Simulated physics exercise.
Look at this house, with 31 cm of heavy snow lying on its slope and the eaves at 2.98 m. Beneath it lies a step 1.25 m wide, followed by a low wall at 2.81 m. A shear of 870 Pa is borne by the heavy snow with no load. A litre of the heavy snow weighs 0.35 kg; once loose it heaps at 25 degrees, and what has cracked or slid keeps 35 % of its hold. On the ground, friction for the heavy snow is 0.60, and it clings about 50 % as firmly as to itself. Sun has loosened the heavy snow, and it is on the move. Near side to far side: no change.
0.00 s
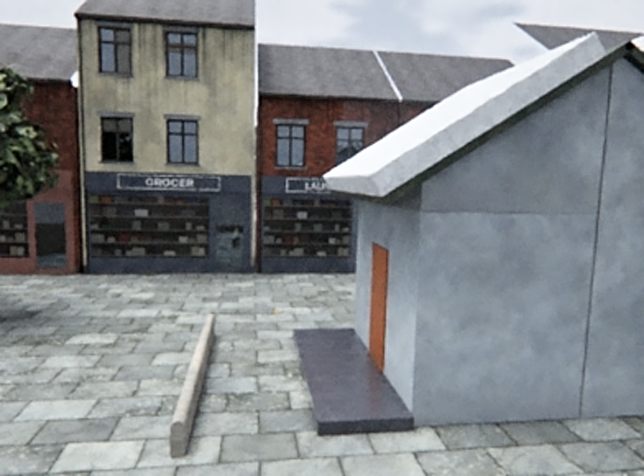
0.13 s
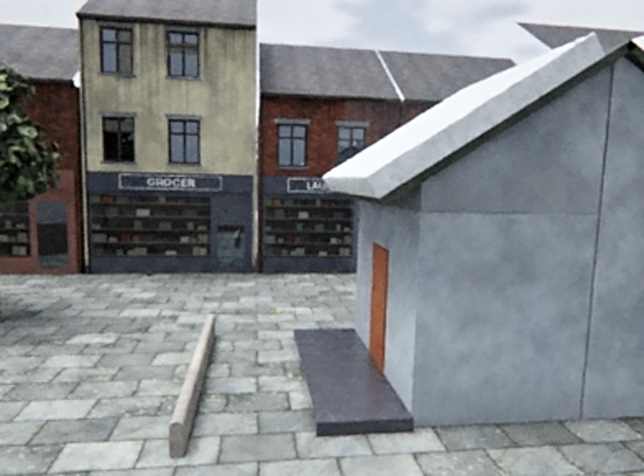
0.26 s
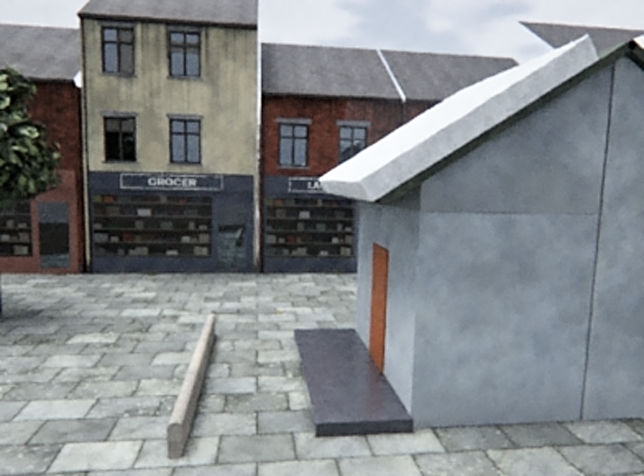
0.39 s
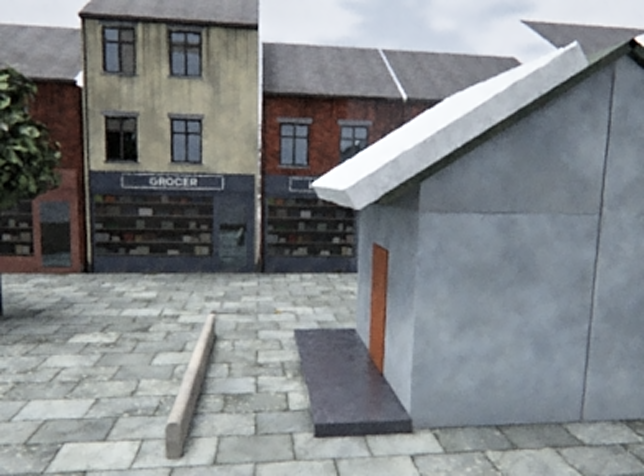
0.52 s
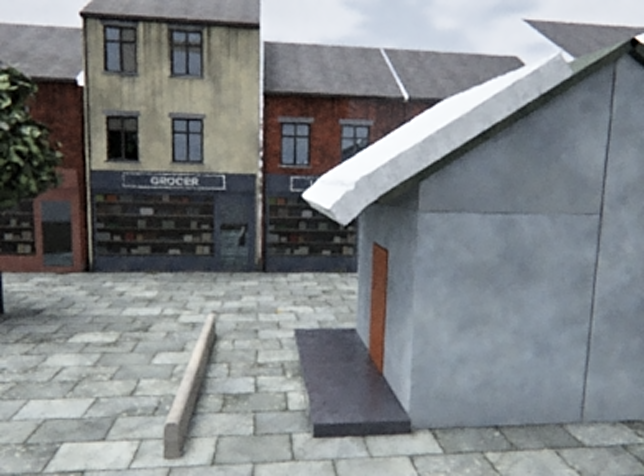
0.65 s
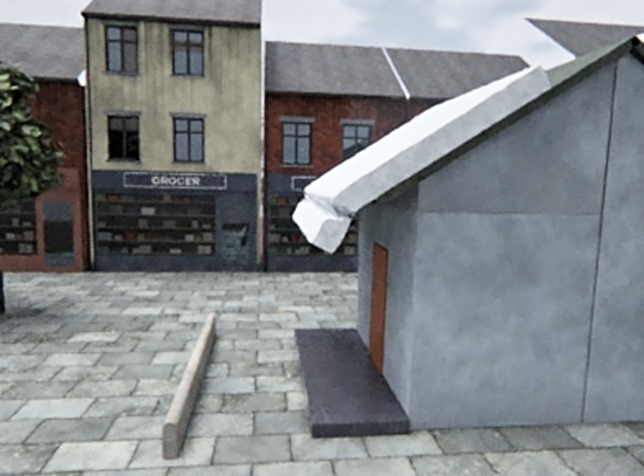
On the small grey house's roof, a thick snow slab slides down leftward and cracks.
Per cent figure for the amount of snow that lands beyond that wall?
Close to 30 percent.
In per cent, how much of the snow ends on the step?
Estimate: Around 0 %.
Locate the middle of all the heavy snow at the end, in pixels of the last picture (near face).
(176, 429) or thereabouts.
After 1.08 s, 53 % is still on the roof and 0 % is past the low wall.
After 1.59 s, none is still on the roof and 4 % is past the low wall.
After 2.09 s, none is still on the roof and 30 % is past the low wall.
After 2.60 s, none is still on the roof and 30 % is past the low wall.
After 2.90 s, at the end, none is still on the roof and 30 % is past the low wall.
